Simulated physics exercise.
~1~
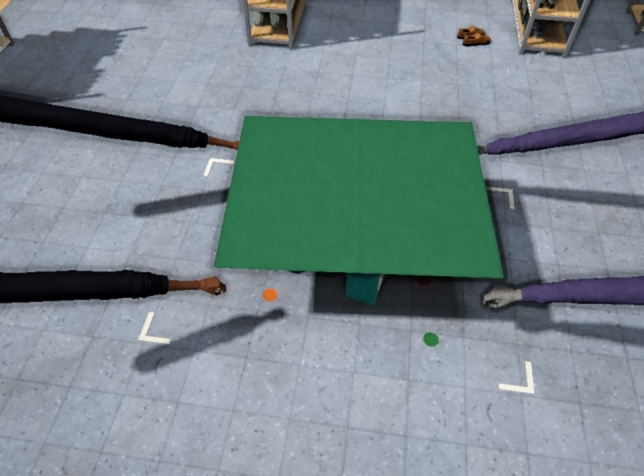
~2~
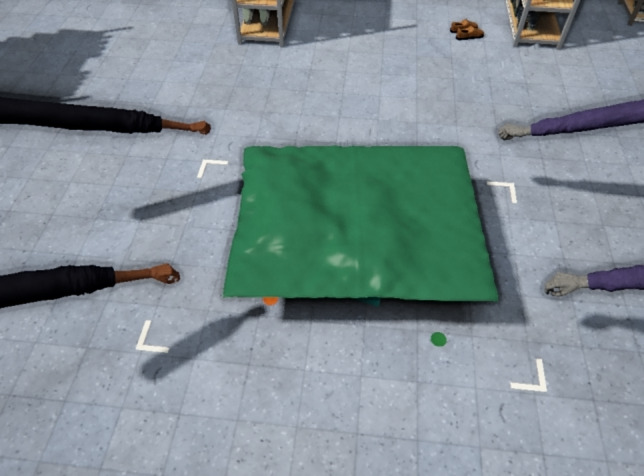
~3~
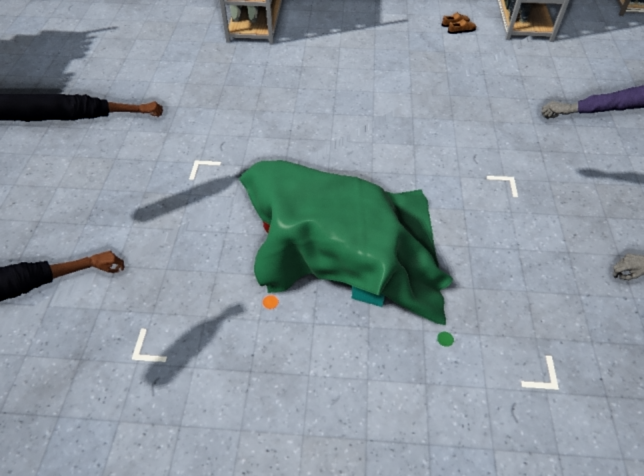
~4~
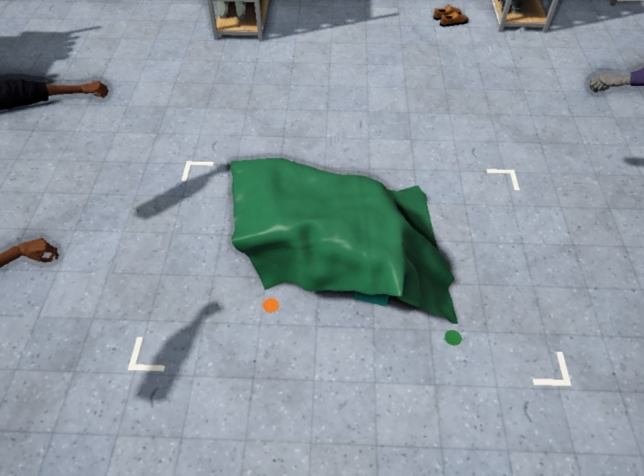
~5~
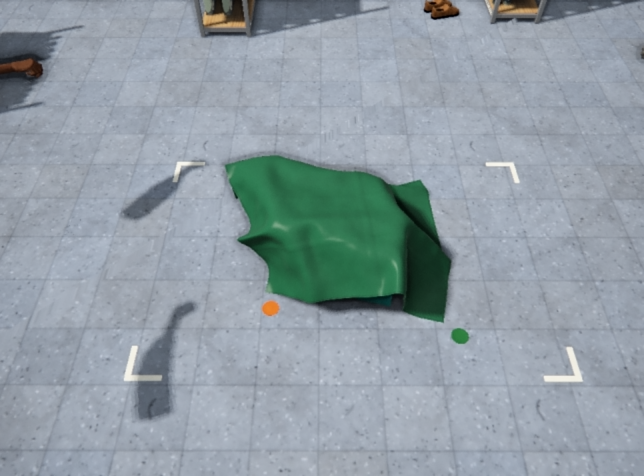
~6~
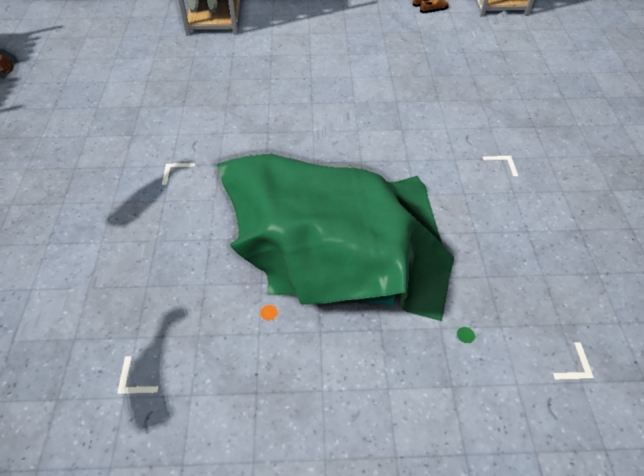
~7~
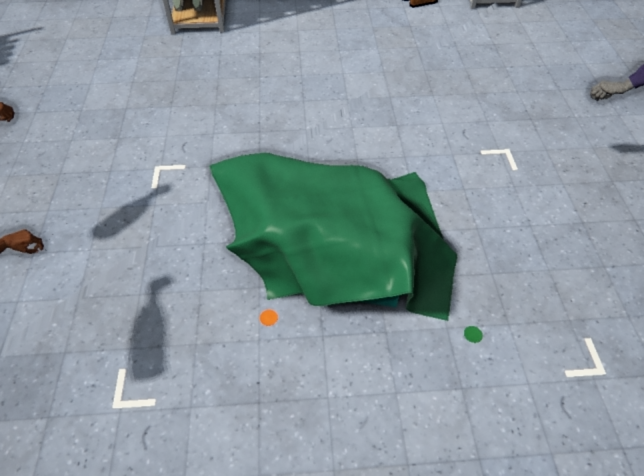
On a grey tiled floor, four hands release a green cloth, which drops and drapes crumpled over objects.
